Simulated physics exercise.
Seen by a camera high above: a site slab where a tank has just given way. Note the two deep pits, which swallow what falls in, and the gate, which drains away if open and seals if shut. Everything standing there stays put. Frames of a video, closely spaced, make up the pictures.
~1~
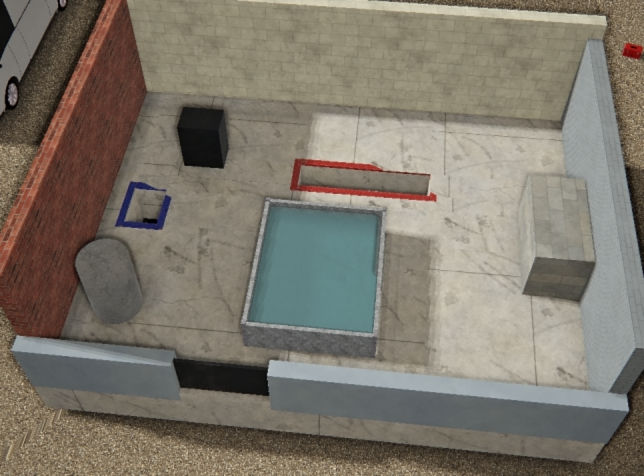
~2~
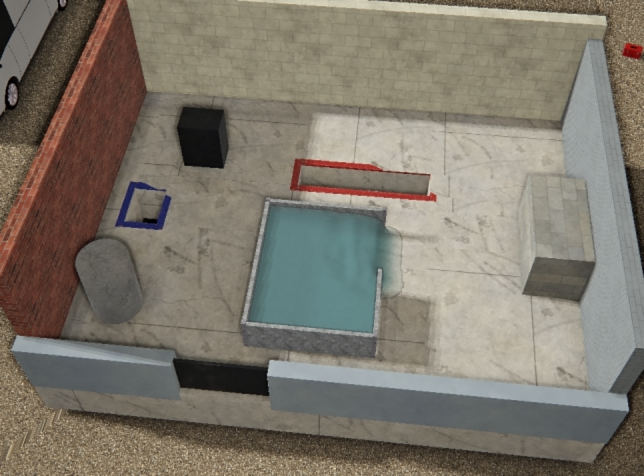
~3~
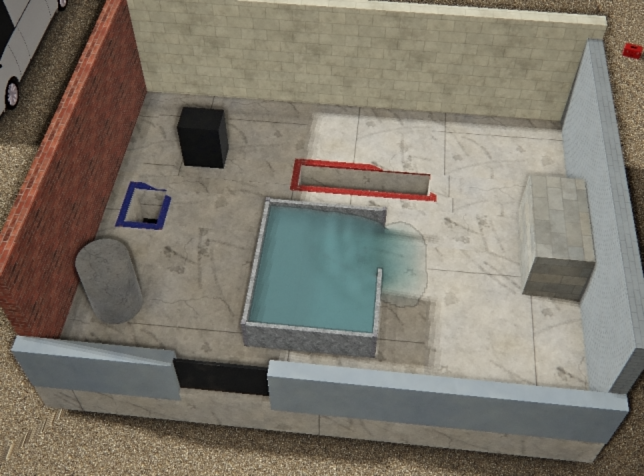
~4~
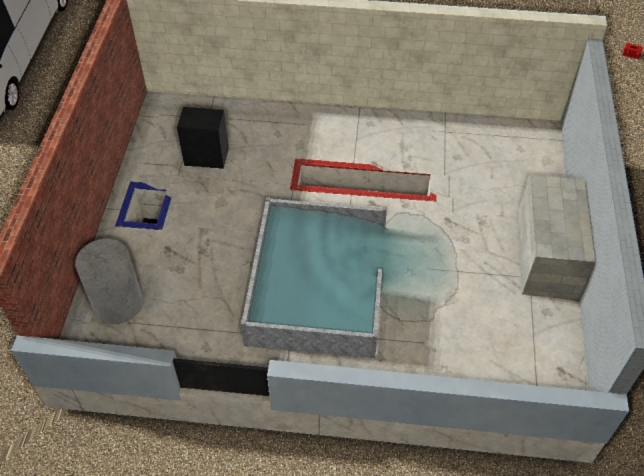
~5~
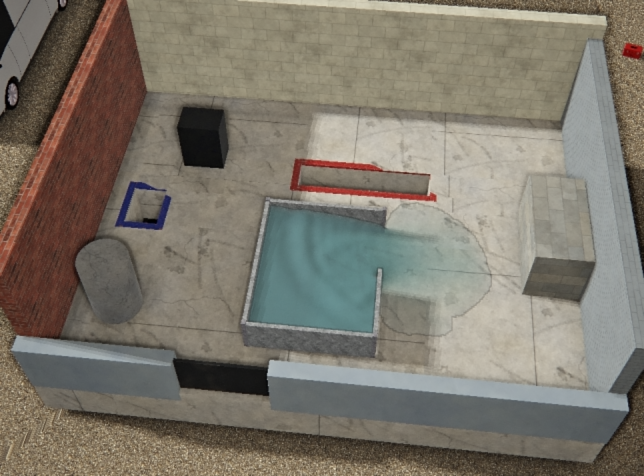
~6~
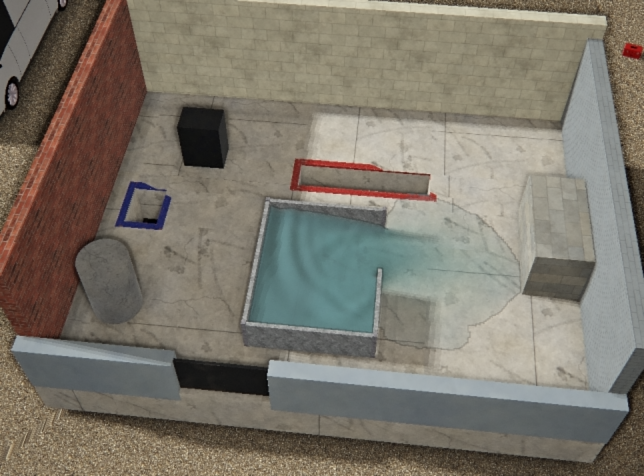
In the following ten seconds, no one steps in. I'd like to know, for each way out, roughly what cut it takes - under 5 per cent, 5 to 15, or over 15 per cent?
Outcome: I expect the gate to account for a fraction below five per cent; I expect the red pit to account for five up to fifteen per cent; I expect the blue pit to account for a fraction below five per cent.
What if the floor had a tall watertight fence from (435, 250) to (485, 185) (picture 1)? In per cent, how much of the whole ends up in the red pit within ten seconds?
Share, red pit - 15 in a hundred.
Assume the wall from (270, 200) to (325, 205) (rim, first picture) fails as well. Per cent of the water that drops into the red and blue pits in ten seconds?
In percent: Red 40, blue 10.
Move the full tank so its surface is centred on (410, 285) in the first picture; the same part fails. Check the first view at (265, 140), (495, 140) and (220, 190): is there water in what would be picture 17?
Well, first one stays dry, second one got wet, third one stays dry.
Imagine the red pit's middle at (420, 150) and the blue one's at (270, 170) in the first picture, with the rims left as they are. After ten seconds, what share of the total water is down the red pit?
So the red pit ends up with 25 in a hundred.
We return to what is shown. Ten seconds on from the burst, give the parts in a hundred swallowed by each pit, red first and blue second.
In the order asked, roughly 8 and 0 percent.
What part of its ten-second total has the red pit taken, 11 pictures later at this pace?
By then roughly 5 percent of the ten-second total is in.
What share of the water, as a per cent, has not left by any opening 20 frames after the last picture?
100 %.
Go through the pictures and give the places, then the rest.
In the first picture, still water in the tank at (318, 267).
In the second picture, the front is at (390, 294), out from the gap at (379, 254).
In the third picture, the front is at (409, 299), out from the gap at (379, 256).
In the fourth picture, water pours out at (379, 256) and has run to (453, 283).
In the fifth picture, water pours out at (379, 256) and has run to (484, 286).
In the sixth picture, water pours out at (379, 256) and has run to (515, 285).
A moment on, water covers 20 % of the floor; the gate 0 %, the red pit 0 %, the blue pit 0 %.
Next, water covers 25 % of the floor; the gate 0 %, the red pit 0 %, the blue pit 0 %.
Then, water covers 35 % of the floor; the gate 0 %, the red pit 1 %, the blue pit 0 %.
Later, water covers 55 % of the floor; the gate 0 %, the red pit 2 %, the blue pit 0 %.
In the end, water covers 80 % of the floor; the gate 0 %, the red pit 8 %, the blue pit 0 %.
